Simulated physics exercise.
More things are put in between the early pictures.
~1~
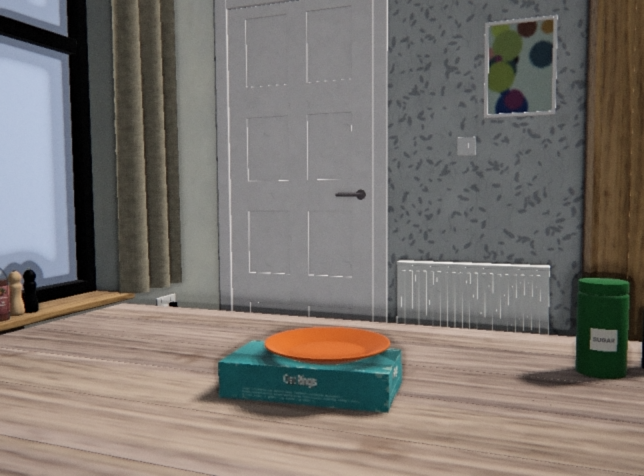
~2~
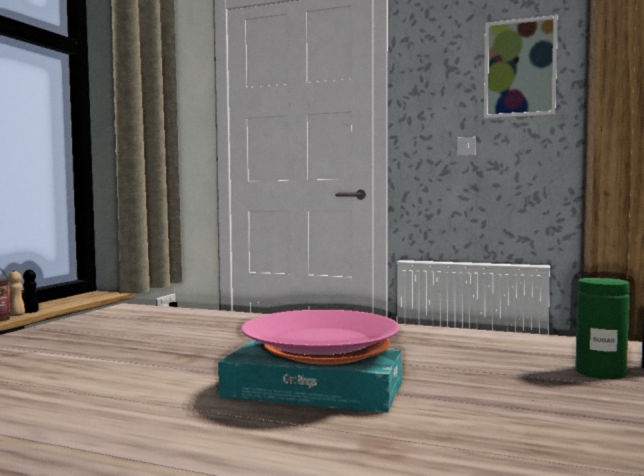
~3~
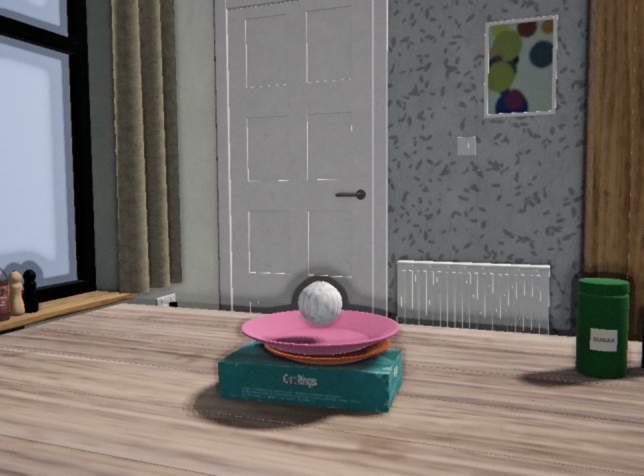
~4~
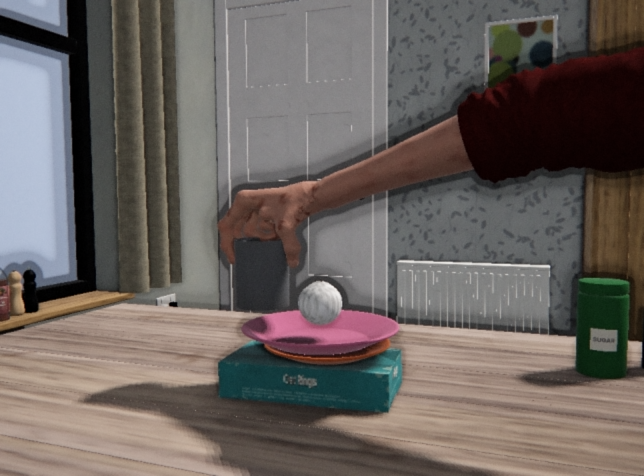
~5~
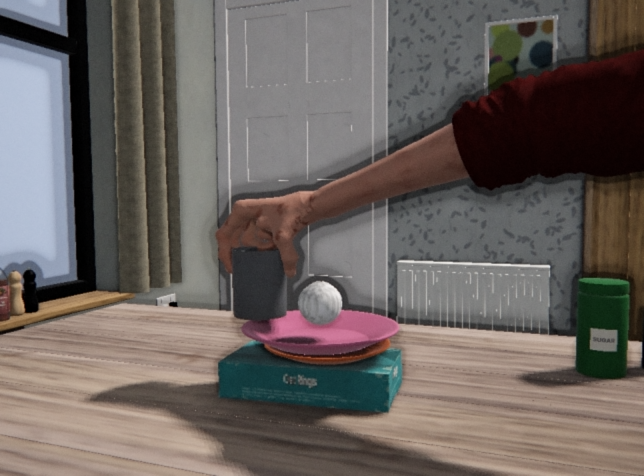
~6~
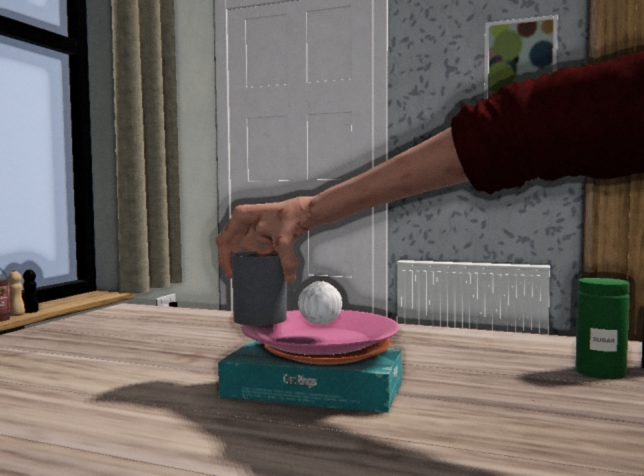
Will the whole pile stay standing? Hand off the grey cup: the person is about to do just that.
Yes.
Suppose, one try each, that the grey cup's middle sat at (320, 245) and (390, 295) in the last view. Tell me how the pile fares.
Well, on the first go it tumbles down, and on the second it stays steady.
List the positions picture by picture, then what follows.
The last thing is not in view yet; orange plate (327, 347), in the first picture.
The last thing is not in view yet, in the second picture.
The last thing is not in view yet; green jar (602, 327), in the third picture.
Coming down; grey cup (262, 272), in the fourth picture.
Coming down; grey cup (260, 282), in the fifth picture.
Set down, still held; grey cup (260, 287); green jar (602, 327), in the sixth picture.
Then, 0.80 s on from there, no change.
Then, 2.00 s on from there, grey cup resting near (260, 288).
In the end, all 7 unmoved. At the end, from the last picture's camera, grey cup near (260, 288). The pile holds.
